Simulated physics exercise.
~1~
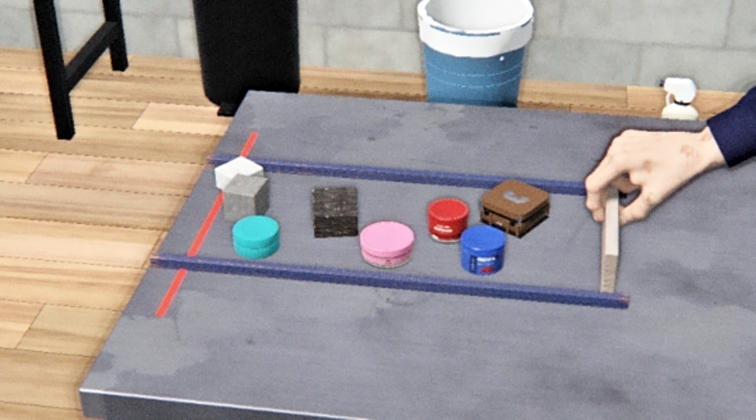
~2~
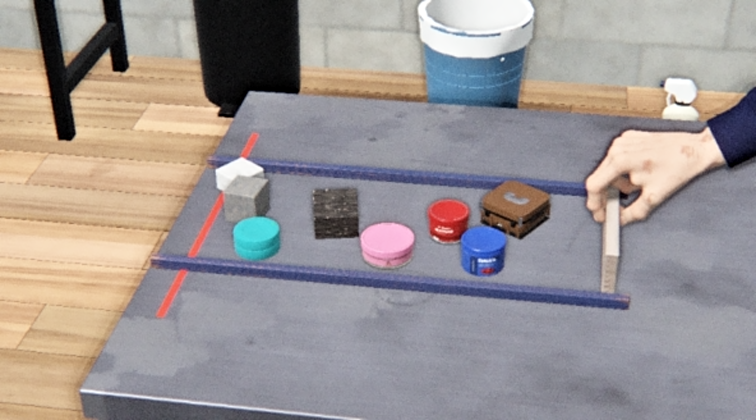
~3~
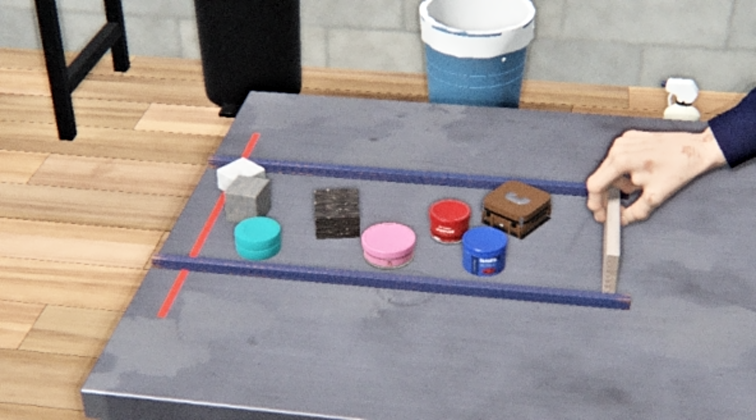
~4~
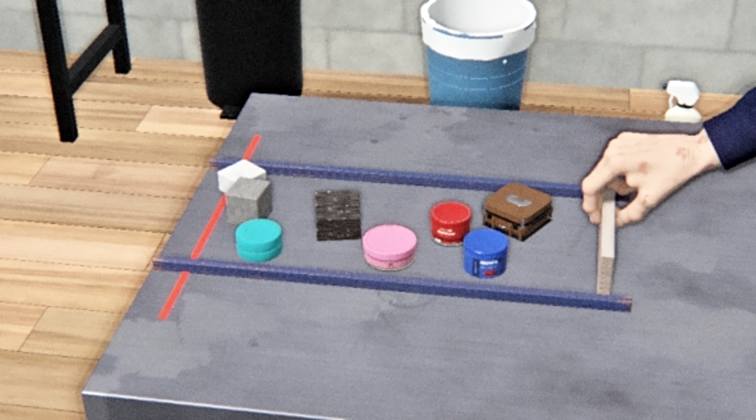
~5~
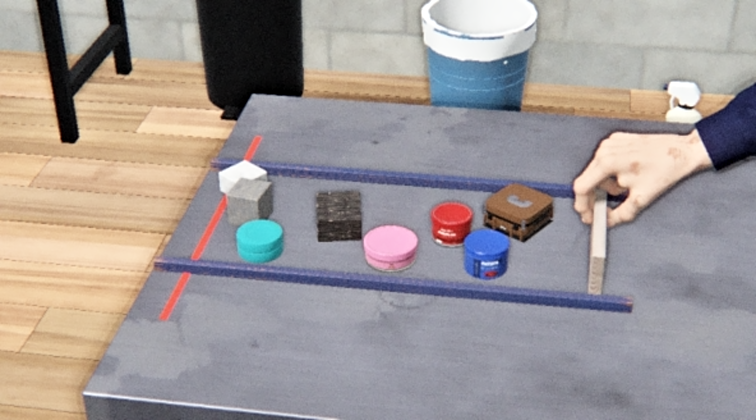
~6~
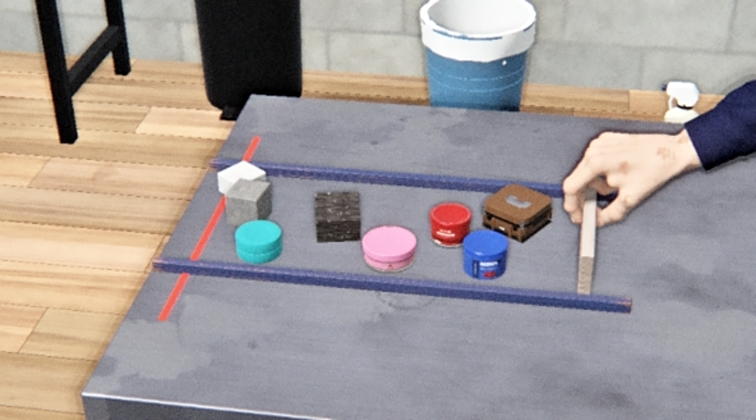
On a grey table, a hand slides an upright board slightly left toward several small objects.
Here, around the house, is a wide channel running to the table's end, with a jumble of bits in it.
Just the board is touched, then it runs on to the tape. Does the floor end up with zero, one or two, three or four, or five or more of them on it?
Overboard: Over four.
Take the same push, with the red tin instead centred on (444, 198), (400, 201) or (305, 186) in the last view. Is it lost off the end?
Red tin: Safe; gone; safe.
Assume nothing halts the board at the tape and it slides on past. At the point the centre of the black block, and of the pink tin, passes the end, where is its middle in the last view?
Black block: (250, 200); pink tin: (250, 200).
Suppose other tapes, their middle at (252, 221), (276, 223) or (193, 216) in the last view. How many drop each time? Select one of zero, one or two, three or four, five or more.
Taking the tapes one at a time, the count is one or two, then 1 or 2, then at least five.
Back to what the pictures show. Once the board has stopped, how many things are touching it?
That comes to 3.
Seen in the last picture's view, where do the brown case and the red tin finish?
The brown case ends up near (202, 186), and the red tin near (194, 210).
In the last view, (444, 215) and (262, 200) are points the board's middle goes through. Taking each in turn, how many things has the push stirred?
Well, it's 4 at the first one and 8 at the second.
Soon after, none off yet; white block at rest near (242, 182); grey block at rest near (249, 204); turquoise lid at rest near (259, 242).
Then, none off yet; white block at rest near (242, 182); grey block at rest near (249, 204); turquoise lid moved a little near (243, 240).
Further on, none off yet; white block moved about its own width near (215, 182); grey block tipped a little near (162, 207); turquoise lid tipped a little near (145, 237).
At rest, the number that fall off is five or more; fallen, pink tin, black block, turquoise lid, grey block and white block.
